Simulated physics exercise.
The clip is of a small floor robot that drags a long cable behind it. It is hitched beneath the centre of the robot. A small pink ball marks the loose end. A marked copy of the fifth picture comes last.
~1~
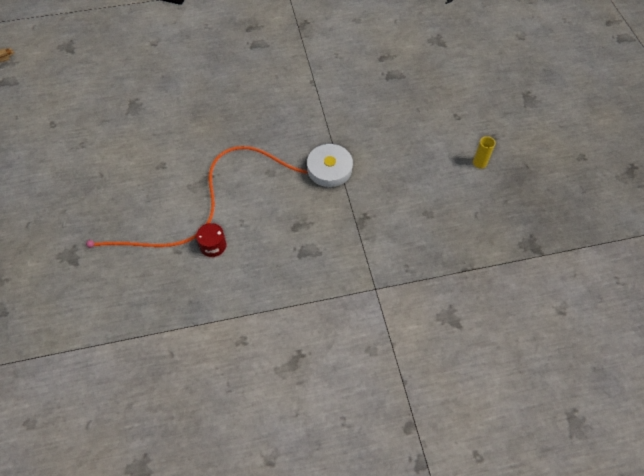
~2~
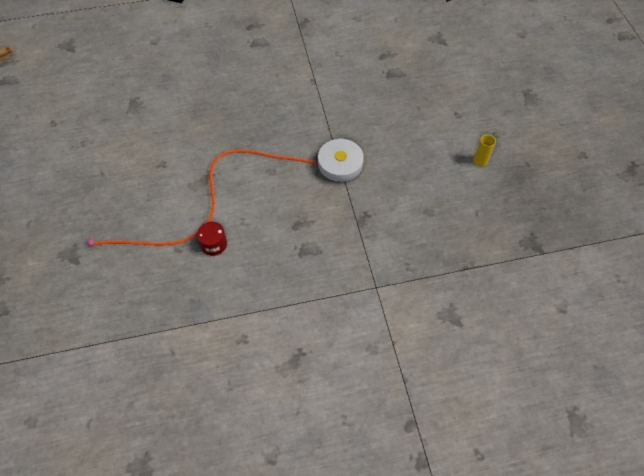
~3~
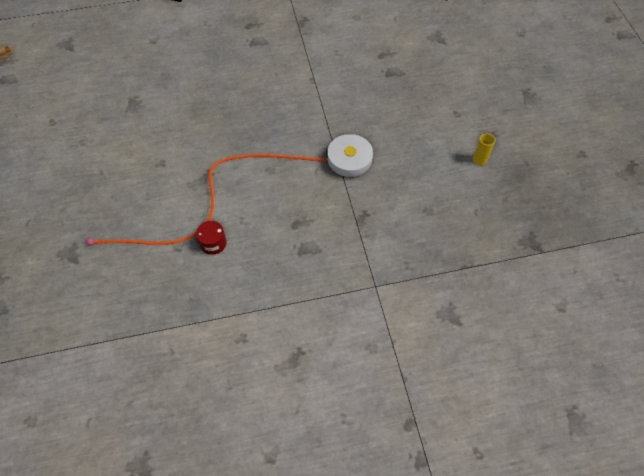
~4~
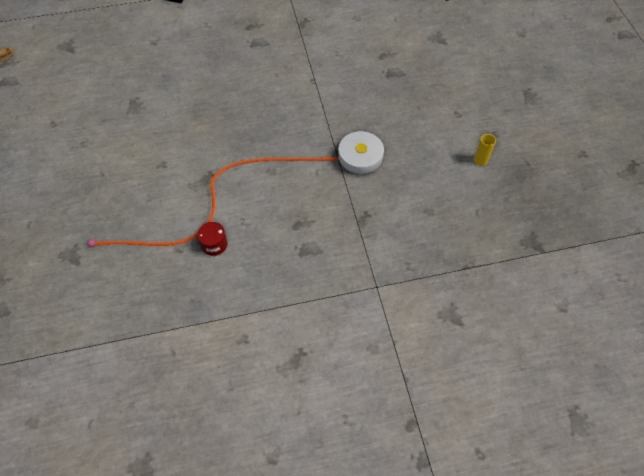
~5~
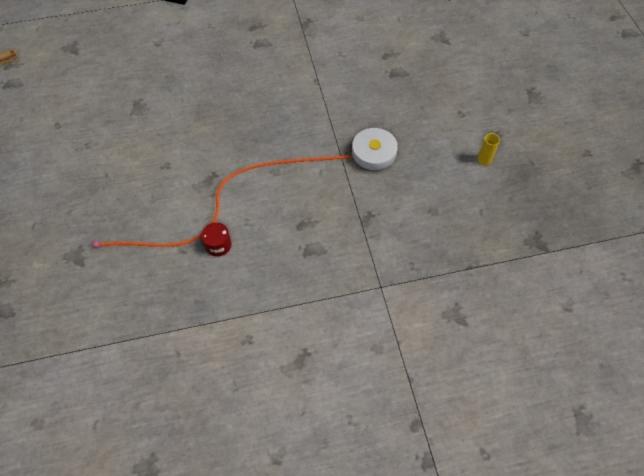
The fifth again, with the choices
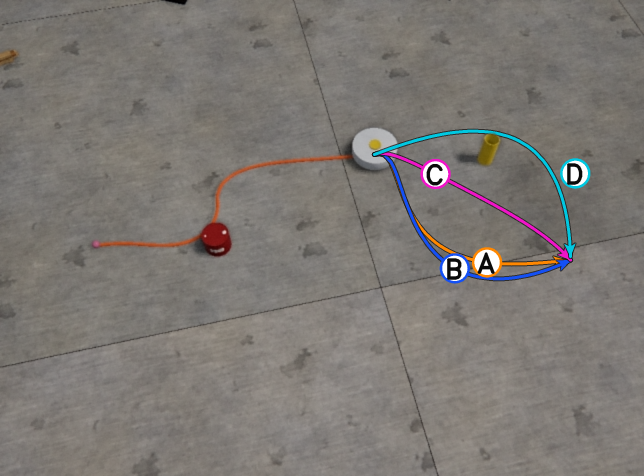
A small round white robot moves slowly rightward across a gray floor toward a yellow post, pulling a trailing orange cable whose bend beyond the red pot shifts and straightens, while the cable's free end stays nearly still.
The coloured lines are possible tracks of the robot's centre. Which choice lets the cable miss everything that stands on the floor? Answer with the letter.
Route C.
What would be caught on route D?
It is the yellow post.
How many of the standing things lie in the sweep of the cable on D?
One.
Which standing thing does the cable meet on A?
It is the red pot.
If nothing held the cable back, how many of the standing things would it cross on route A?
In all, one.
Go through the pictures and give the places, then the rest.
The first picture shows red pot (212, 240); robot (330, 166); free end (90, 244).
The second picture shows robot (341, 161); free end (91, 243).
The third picture shows robot (350, 156); red pot (212, 238).
The fourth picture shows robot (361, 153); yellow post (485, 150).
The fifth picture shows robot (375, 150); free end (96, 244); yellow post (488, 150); red pot (217, 240).
On the marked copy, A from (374, 155) via (435, 242) to (567, 261); B from (374, 155) via (436, 254) to (571, 260); C from (374, 155) via (476, 195) to (571, 260); D from (374, 155) via (513, 138) to (571, 257).
Taking C. A third of the way, robot (450, 176), middle of the cable (285, 196), free end (123, 242).
Two thirds of the way, robot (527, 218), middle of the cable (353, 205), free end (189, 223).
When it is over, robot (574, 256), middle of the cable (397, 218), free end (232, 216); nothing has been touched.
As for the rest, A meets the red pot; B meets the red pot; D meets the yellow post.
